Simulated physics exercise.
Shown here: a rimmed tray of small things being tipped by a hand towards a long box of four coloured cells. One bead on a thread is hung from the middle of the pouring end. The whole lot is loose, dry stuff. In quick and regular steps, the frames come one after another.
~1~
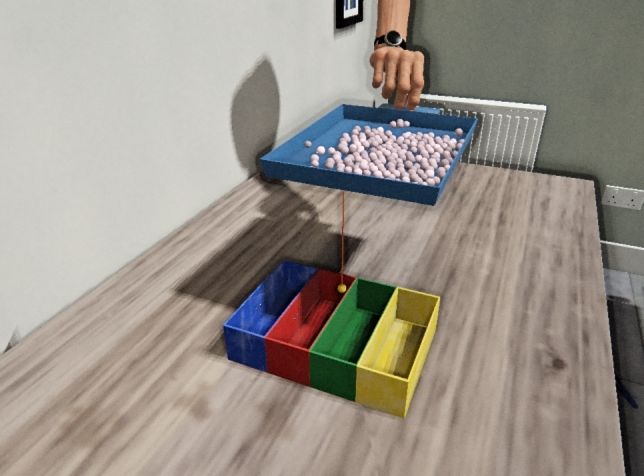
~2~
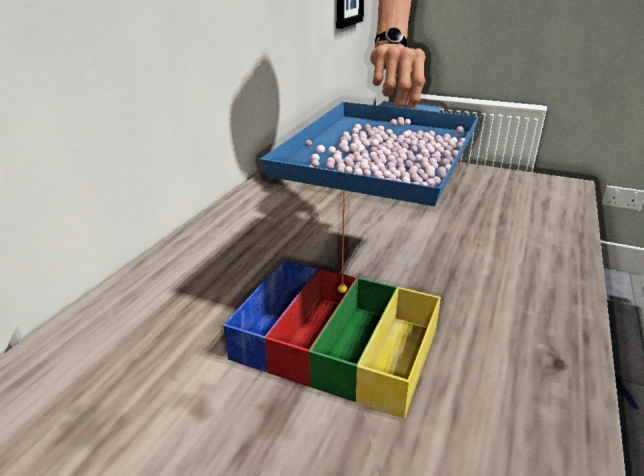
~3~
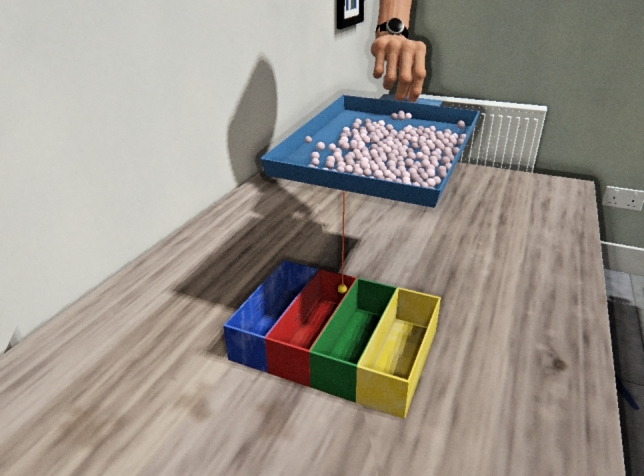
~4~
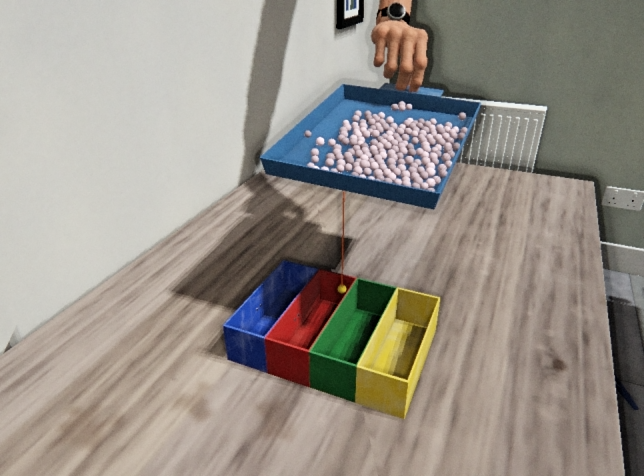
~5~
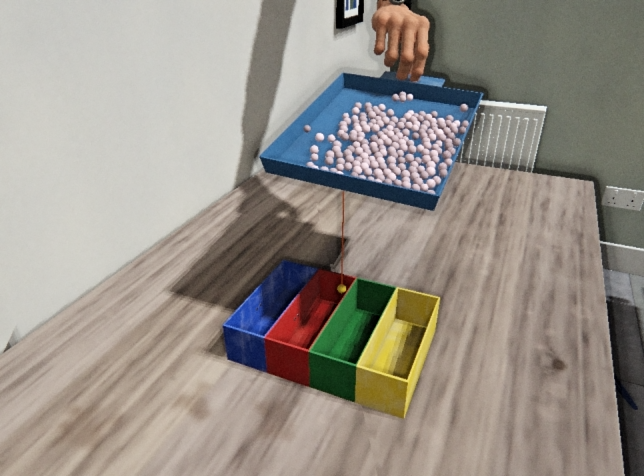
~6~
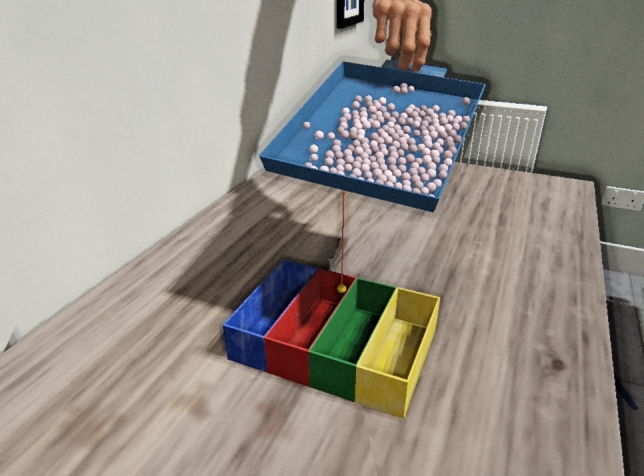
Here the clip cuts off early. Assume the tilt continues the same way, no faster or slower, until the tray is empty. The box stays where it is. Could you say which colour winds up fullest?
The yellow cell winds up fullest.
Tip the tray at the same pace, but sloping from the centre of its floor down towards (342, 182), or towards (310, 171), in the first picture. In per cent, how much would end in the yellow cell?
In turn some 10 and 0 per cent.
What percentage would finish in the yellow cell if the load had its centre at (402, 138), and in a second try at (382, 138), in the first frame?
Some 60 and then some 50 per cent.
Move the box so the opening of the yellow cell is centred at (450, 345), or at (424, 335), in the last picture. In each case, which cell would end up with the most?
Green, then the cell in yellow.
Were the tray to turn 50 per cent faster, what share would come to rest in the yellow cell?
That comes out at roughly 40 per cent.
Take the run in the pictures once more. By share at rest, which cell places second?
The green one.
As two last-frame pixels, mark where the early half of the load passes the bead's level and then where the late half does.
Points: About (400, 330), then about (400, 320).
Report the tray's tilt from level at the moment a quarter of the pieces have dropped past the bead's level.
Close to 85 degrees, I reckon.
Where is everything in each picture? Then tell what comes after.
Corners of the pouring end at (265, 158) and (437, 185), level; middle of the load at (394, 157), sugar pearls; bead on its thread at (342, 288); blue cell at (246, 345); red cell at (288, 358); green cell at (333, 373); yellow cell at (381, 388), in the first picture.
Corners of the pouring end at (265, 158) and (437, 186), level; middle of the load at (394, 156), in the second picture.
Corners of the pouring end at (265, 158) and (437, 188), tipped barely, lowest at the right corner; middle of the load at (395, 154), in the third picture.
Corners of the pouring end at (265, 157) and (437, 191), tipped a little, lowest at the right corner; middle of the load at (395, 150), in the fourth picture.
Corners of the pouring end at (264, 155) and (436, 193), tipped a little, lowest at the right corner; middle of the load at (395, 146), in the fifth picture.
Corners of the pouring end at (264, 154) and (436, 195), tipped a little, lowest at the right corner; middle of the load at (395, 145), nearly all on the move; blue cell at (245, 345); red cell at (287, 358); green cell at (332, 373); yellow cell at (381, 388), in the sixth picture.
Soon, tray tipped steeply; all on the tray.
A while on, tray tipped right over; about a quarter on the tray; about a quarter in the yellow cell; a small part in the green cell; a stray few in the red cell; about a third falling or outside the box.
Towards the end, tray tipped past a quarter turn; about half in the yellow cell; about a quarter in the green cell; a stray few in the red cell; a stray few in the blue cell; about a quarter falling or outside the box.
Finally, tray tipped past a quarter turn; about half in the yellow cell; about a quarter in the green cell; a stray few in the red cell; a stray few in the blue cell; about a quarter outside the box.
